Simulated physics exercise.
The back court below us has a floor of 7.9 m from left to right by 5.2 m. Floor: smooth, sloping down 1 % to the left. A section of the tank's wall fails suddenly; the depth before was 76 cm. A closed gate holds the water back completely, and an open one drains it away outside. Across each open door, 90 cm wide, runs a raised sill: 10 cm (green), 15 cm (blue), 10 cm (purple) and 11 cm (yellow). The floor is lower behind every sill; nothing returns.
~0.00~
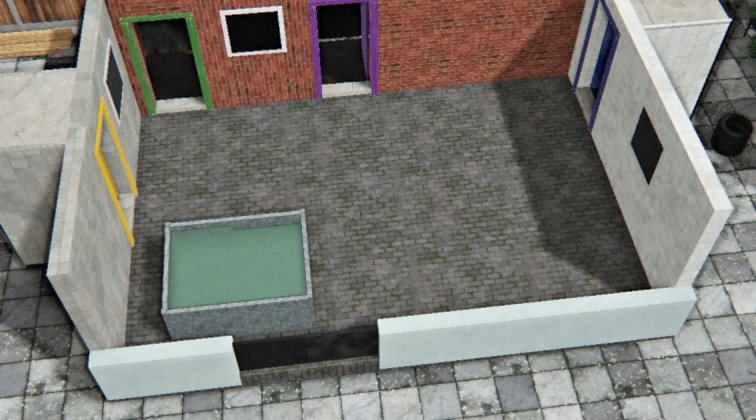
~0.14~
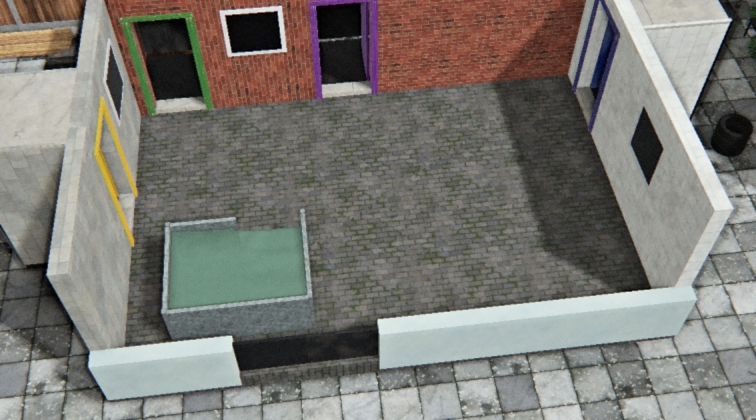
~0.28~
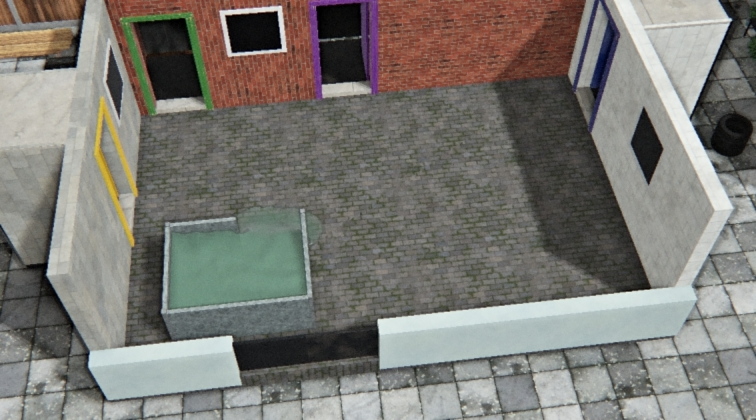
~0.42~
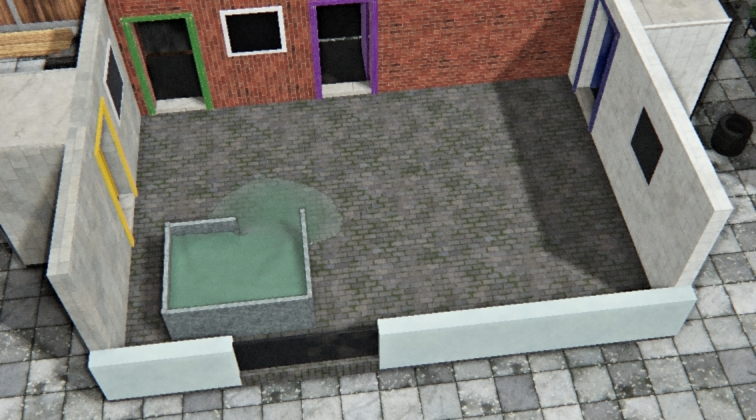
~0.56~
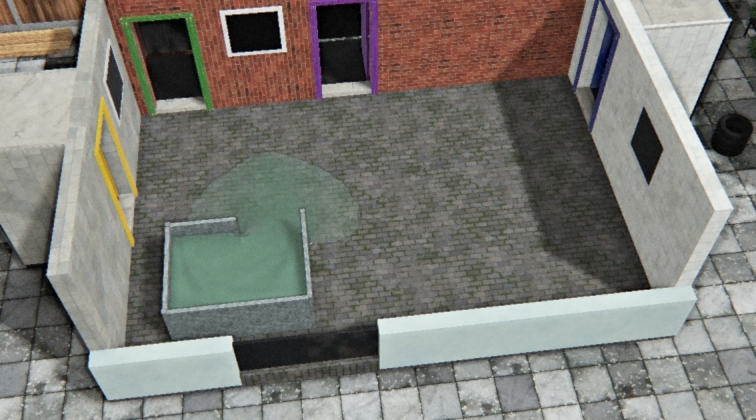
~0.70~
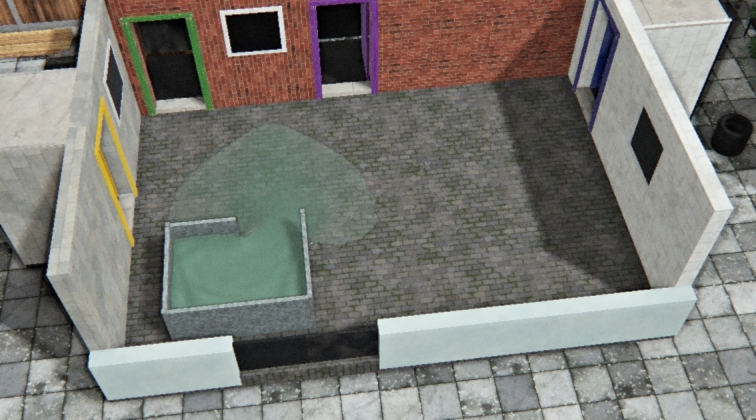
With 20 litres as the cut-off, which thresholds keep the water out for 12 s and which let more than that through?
Over 12 s: The green door lets too much through; the blue door holds it off; the purple door lets too much through; the yellow door holds it off.
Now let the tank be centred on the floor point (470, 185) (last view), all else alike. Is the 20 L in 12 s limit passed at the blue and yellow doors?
For the blue door, the amount is too high; for the yellow door, the amount is acceptable.
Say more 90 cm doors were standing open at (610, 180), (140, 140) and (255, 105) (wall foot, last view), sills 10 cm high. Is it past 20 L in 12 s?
Result in order - not enough, more than that, more than that.
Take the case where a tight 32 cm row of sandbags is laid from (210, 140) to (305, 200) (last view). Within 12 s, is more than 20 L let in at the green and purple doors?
Result: Green door beyond the limit; purple door inside the limit.
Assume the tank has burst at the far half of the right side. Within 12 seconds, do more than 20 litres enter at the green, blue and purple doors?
Then it goes green fine, blue fine, purple fine.
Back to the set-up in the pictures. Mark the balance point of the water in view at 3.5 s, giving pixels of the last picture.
I'd say somewhere around (288, 188).
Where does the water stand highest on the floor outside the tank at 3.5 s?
Position: About (141, 121).
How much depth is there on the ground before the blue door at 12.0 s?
About 2.5 cm.
After 1.4 s water covers 30 % of the floor and is deepest (32 cm) near (280, 236); green door 15 cm at the sill, 0 L in, blue door not reached, purple door 19 cm at the sill, 1 L in, yellow door 3 cm at the sill, 0 L in.
After 2.2 s water covers 40 % of the floor and is deepest (32 cm) near (141, 121); green door 18 cm at the sill, 18 L in, blue door not reached, purple door 22 cm at the sill, 41 L in, yellow door 2 cm at the sill, 0 L in.
After 3.5 s water covers 45 % of the floor and is deepest (22 cm) near (141, 121); green door 19 cm at the sill, 56 L in, blue door 10 cm at the sill, 0 L in, purple door 15 cm at the sill, 80 L in, yellow door 8 cm at the sill, 0 L in.
After 7.0 s water covers 80 % of the floor and is deepest (15 cm) near (125, 364); green door 11 cm at the sill, 91 L in, blue door 7 cm at the sill, 1 L in, purple door 8 cm at the sill, 89 L in, yellow door 5 cm at the sill, 0 L in.
After 12.0 s water covers 95 % of the floor and is deepest (10 cm) near (124, 375); green door 7 cm at the sill, 93 L in, blue door 2 cm at the sill, 1 L in, purple door 4 cm at the sill, 89 L in, yellow door 8 cm at the sill, 0 L in.
